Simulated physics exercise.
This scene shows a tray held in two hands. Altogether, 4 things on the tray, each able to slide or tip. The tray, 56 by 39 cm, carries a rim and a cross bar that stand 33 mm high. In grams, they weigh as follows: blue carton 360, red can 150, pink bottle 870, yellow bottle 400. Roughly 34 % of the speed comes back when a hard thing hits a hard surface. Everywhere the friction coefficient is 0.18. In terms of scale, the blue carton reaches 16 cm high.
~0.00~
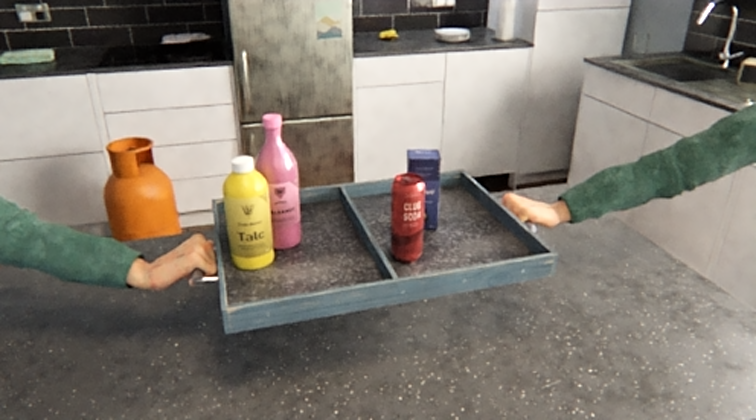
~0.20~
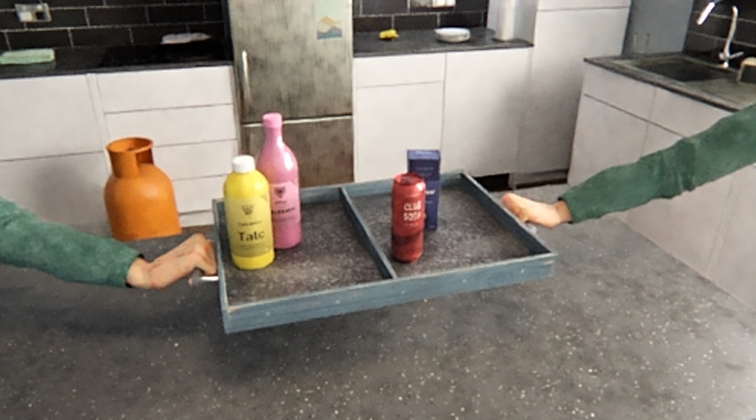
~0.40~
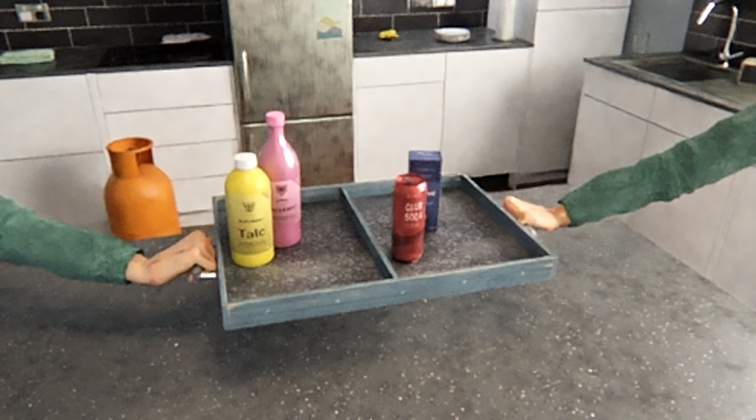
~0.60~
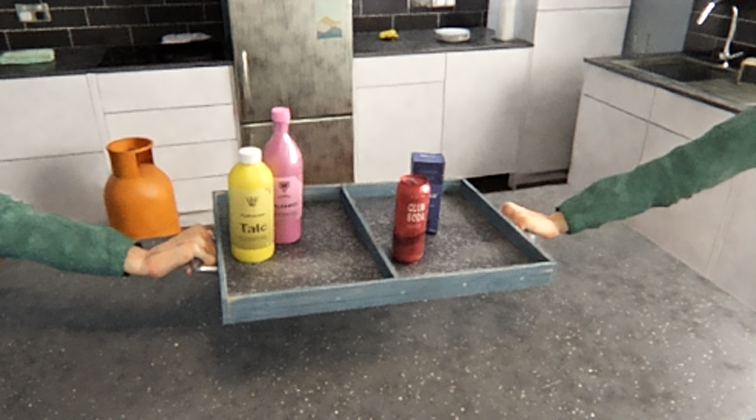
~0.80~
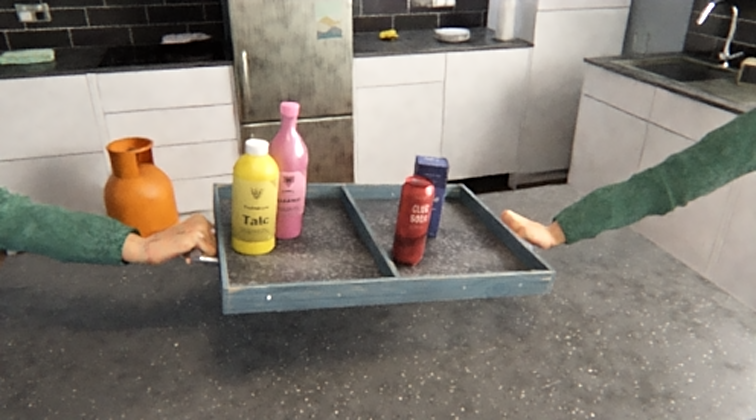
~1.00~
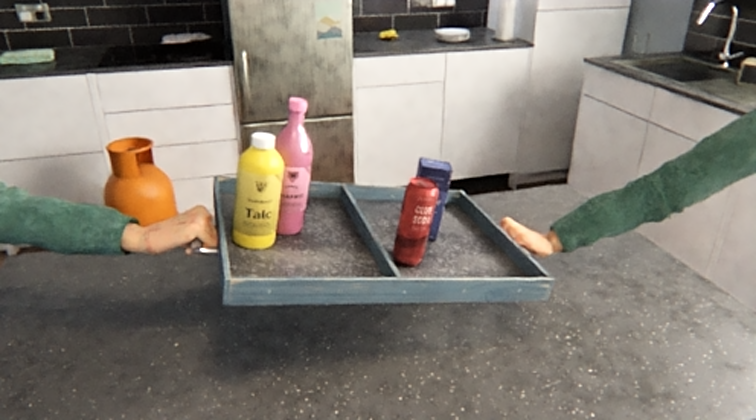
In a kitchen, two hands gradually tilt a tray of bottles, can and carton rightward.
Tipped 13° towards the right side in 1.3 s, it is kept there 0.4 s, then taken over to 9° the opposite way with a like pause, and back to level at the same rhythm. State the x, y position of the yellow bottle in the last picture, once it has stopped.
(348, 208).
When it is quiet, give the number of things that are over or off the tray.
All told, 1.
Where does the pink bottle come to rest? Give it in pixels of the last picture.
I'd put it at around (334, 173).
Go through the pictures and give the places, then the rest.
In the first picture, tray level; yellow bottle (248, 212); blue carton (422, 190).
In the second picture, tray level; pink bottle (277, 181); blue carton (422, 190).
In the third picture, tray at 1°, right edge down; red can (408, 220); pink bottle (278, 180).
In the fourth picture, tray at 4°, right edge down; blue carton (425, 193); red can (410, 220).
In the fifth picture, tray at 7°, right edge down; pink bottle (286, 170); blue carton (426, 197).
In the sixth picture, tray at 11°, right edge down; yellow bottle (258, 190); red can (415, 223).
Around 1.60 s, tray at 13°, right edge down; yellow bottle shifted 7 cm near (302, 189); pink bottle shifted 7 cm; blue carton shifted 7 cm.
Around 2.00 s, tray at 12°, right edge down; yellow bottle tipped 4° against what carries it near (361, 199); red can shifted 21 cm; pink bottle tipped 7° against what carries it.
Around 3.00 s, tray at 9°, left edge down; yellow bottle shifted 18 cm near (340, 213); red can on its side; blue carton shifted 13 cm.
Finally (5.2 s), on their side or leaning hard on the tray, red can; not toppled but over 5 cm from the start, blue carton, pink bottle and yellow bottle. Final places as that camera would see them, yellow bottle near (348, 208).
